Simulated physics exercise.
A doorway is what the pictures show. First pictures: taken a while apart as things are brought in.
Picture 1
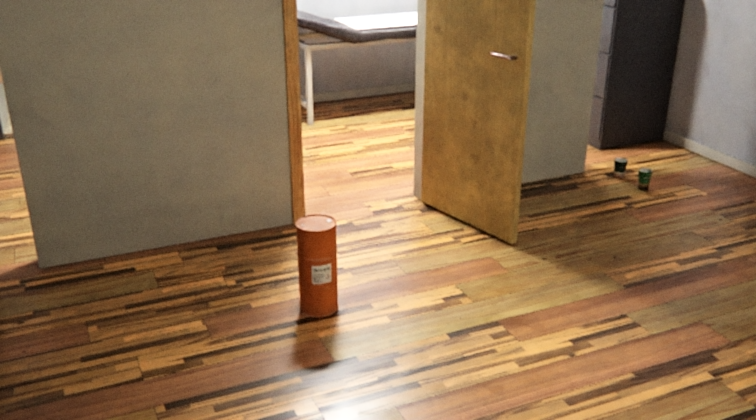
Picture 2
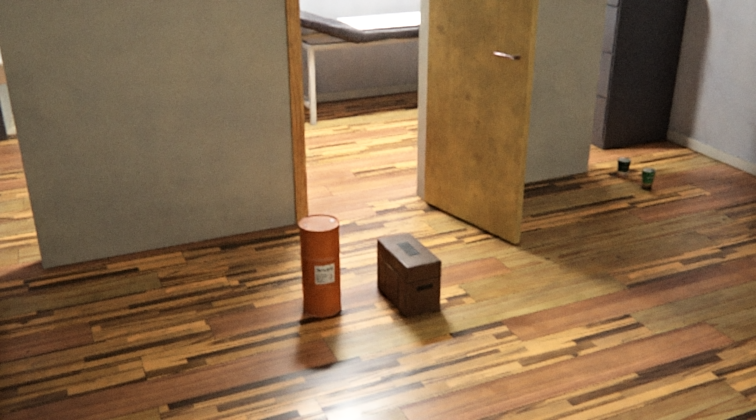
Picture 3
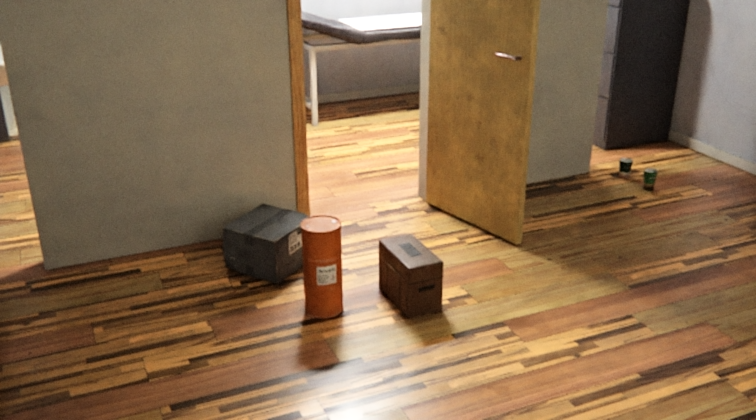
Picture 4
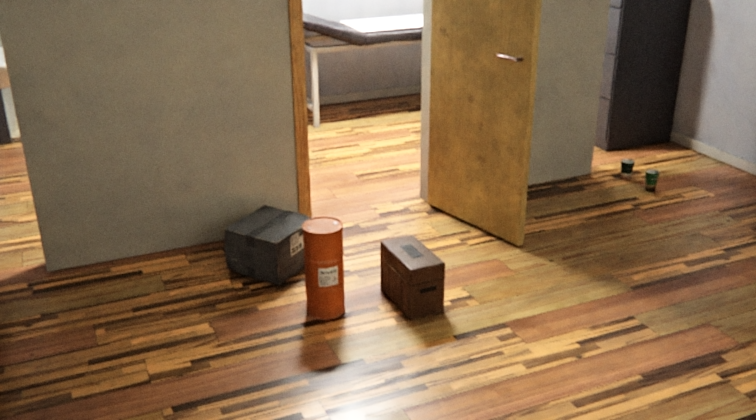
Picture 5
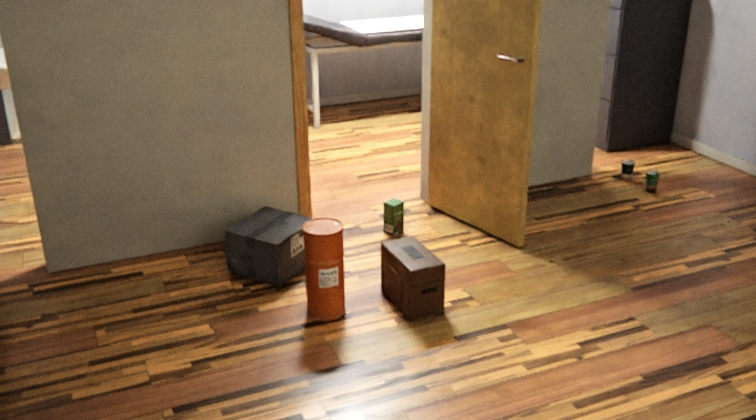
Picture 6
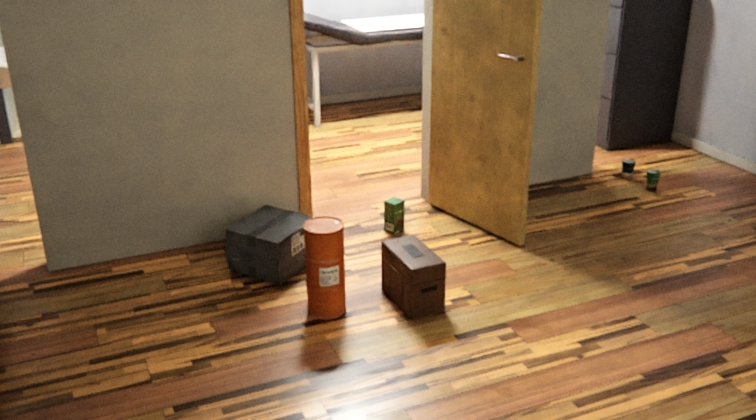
The clip shows an orange canister on a wooden floor near a wide-open, still door; a brown box appears to its right, then a grey box to its left, and finally a small green carton behind them.
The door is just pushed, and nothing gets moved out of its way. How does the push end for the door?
You can tell the door fits into the frame okay.
Then, 0.80 s later than the last frame, door at 69°.
Then, 1.40 s later than the last frame, door at 24°; green carton moved well along near (372, 211).
Then, 1.70 s later than the last frame, door at 3°; green carton moved well along near (355, 201).
When it is over, door at 0°; moved from the start, green carton; the other 3 as before. End places, in pixels of the last picture, green carton near (348, 197).
